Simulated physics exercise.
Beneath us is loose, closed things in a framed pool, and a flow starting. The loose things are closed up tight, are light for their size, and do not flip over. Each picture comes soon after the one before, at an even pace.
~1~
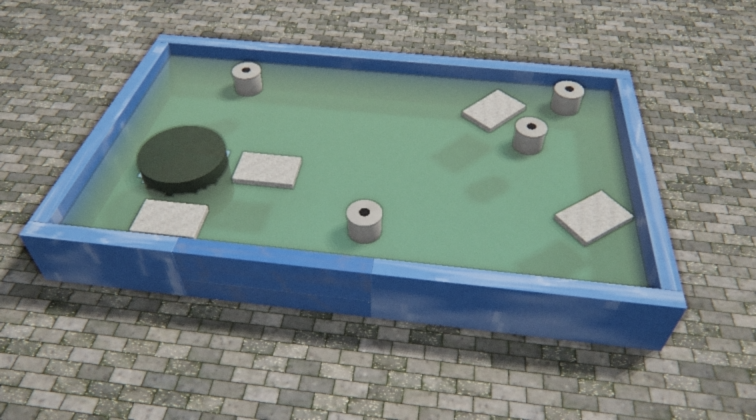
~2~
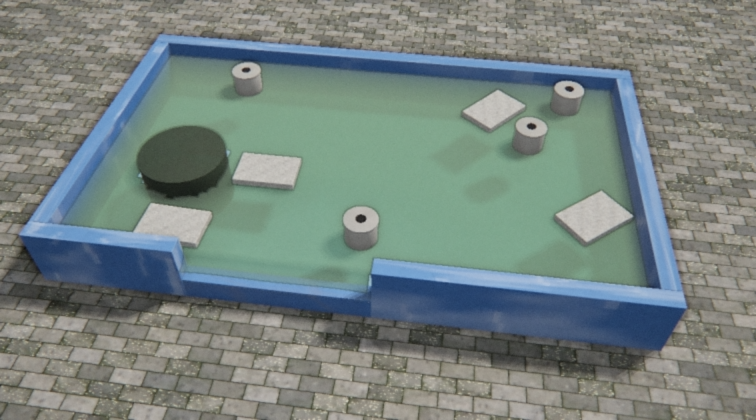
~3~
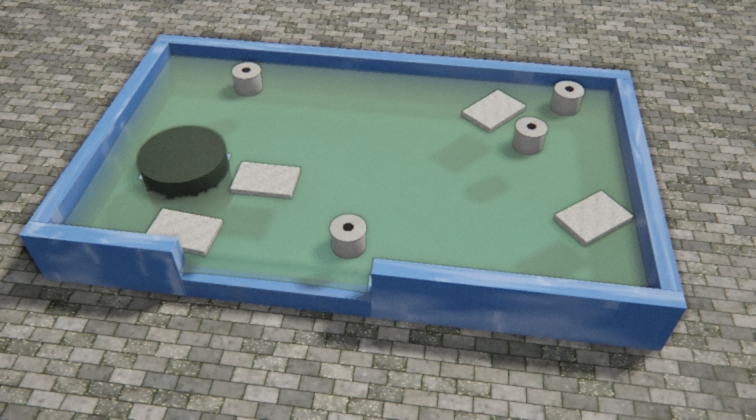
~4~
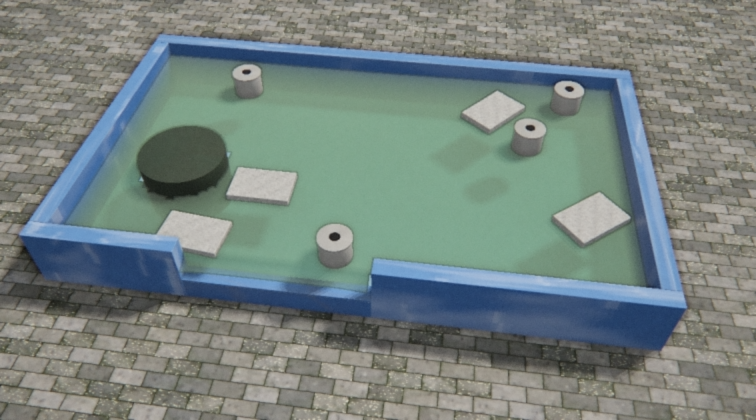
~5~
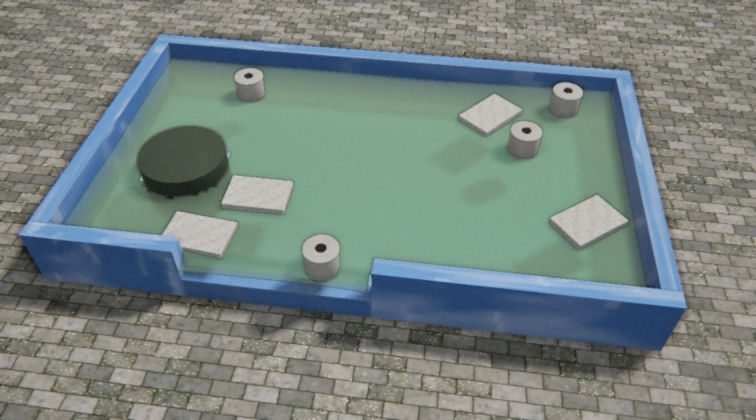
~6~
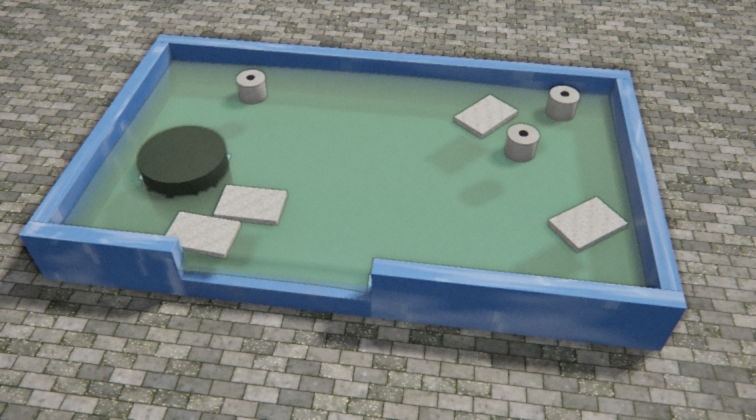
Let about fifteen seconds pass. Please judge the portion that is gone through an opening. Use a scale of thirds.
On that scale, between one and two thirds.
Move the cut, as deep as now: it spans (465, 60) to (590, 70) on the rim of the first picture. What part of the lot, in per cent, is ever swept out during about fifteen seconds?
I'd say some 40 in a hundred.
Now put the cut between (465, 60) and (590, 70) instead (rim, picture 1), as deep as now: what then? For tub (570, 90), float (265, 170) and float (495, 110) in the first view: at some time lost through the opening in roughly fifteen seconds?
In order: Escapes, remains, escapes.
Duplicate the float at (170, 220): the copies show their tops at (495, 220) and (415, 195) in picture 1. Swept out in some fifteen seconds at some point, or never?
Going one by one, the first is lost and the second lost.
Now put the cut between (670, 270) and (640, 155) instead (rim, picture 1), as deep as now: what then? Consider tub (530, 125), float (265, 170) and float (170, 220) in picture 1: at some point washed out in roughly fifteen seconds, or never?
In sequence: Escapes, remains, remains.
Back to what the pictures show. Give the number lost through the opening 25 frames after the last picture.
My count is 3.
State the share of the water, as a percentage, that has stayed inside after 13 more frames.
76 %.
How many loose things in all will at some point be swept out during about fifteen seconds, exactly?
It comes out at 3.
A moment on, 1 of 8 are out; 7 afloat.
Next, 3 of 8 are out; 5 afloat.
Later, 3 of 8 are out; 5 afloat.
In the end, 3 of 8 are out; 5 afloat.
